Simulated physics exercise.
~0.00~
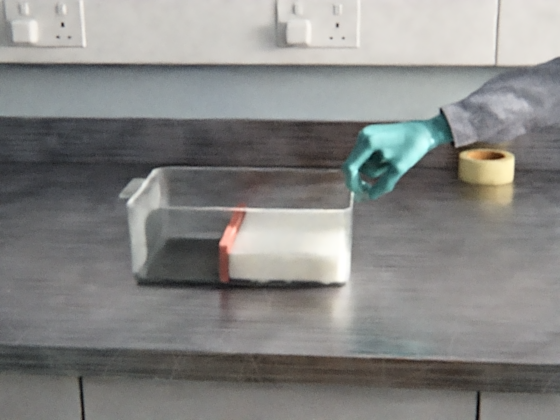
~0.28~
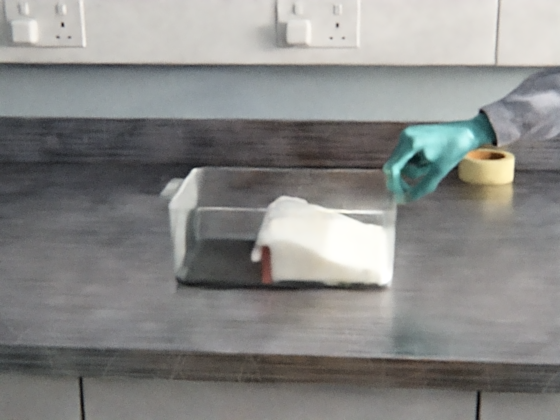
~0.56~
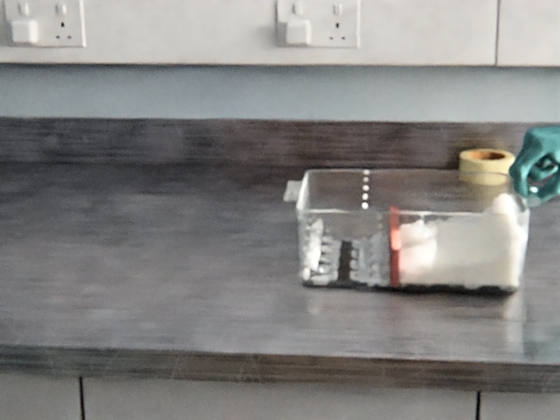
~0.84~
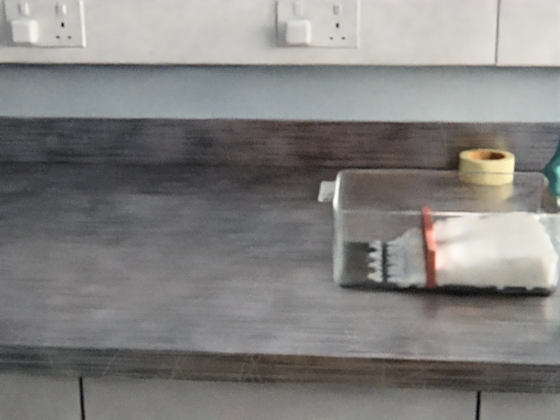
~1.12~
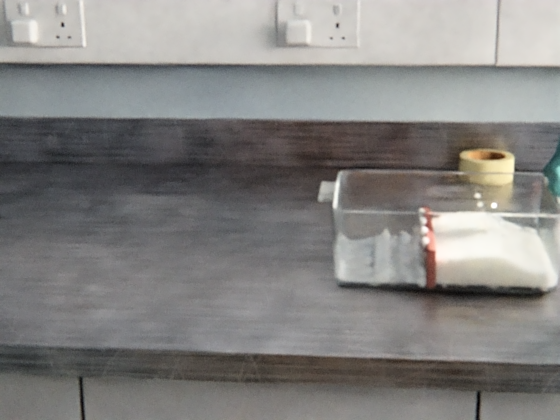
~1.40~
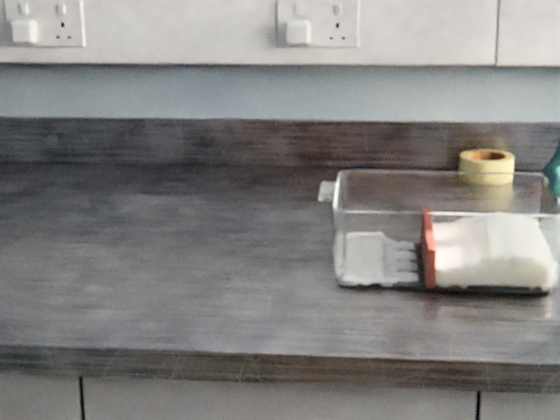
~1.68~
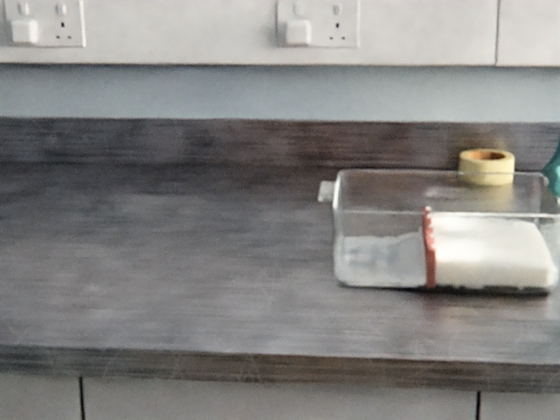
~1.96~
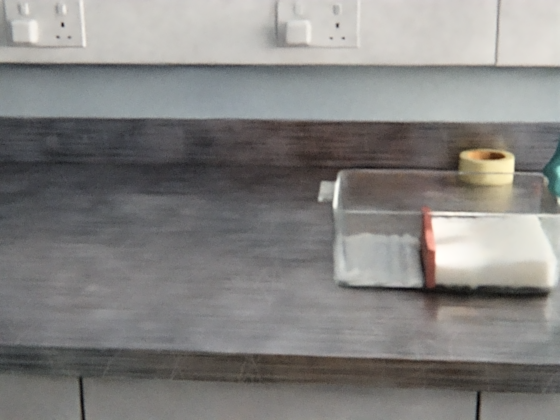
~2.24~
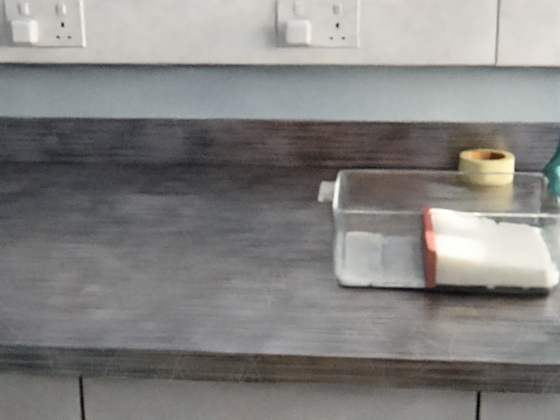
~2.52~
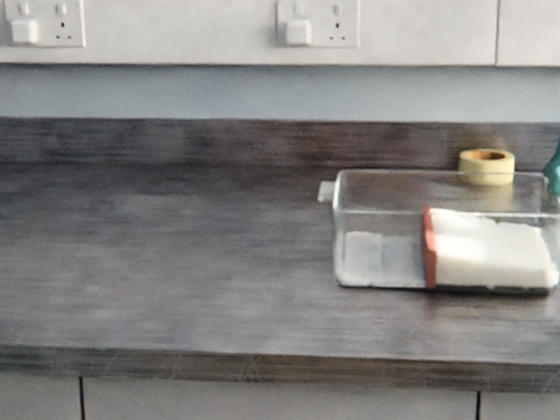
A clear open box with a red divider, its right part filled with white milk, sits on a dark grey worktop, seen from the front by a still camera. Pale panels with white sockets are above, and a roll of yellow tape lies at the right. A teal-gloved hand in a grey sleeve pulls the box right. The milk heaps up near the divider, and some spills into the left part as the box slides along. The box stops near the right edge, where the milk sloshes and settles, leaving a shallow pool left of the divider and most on the right.
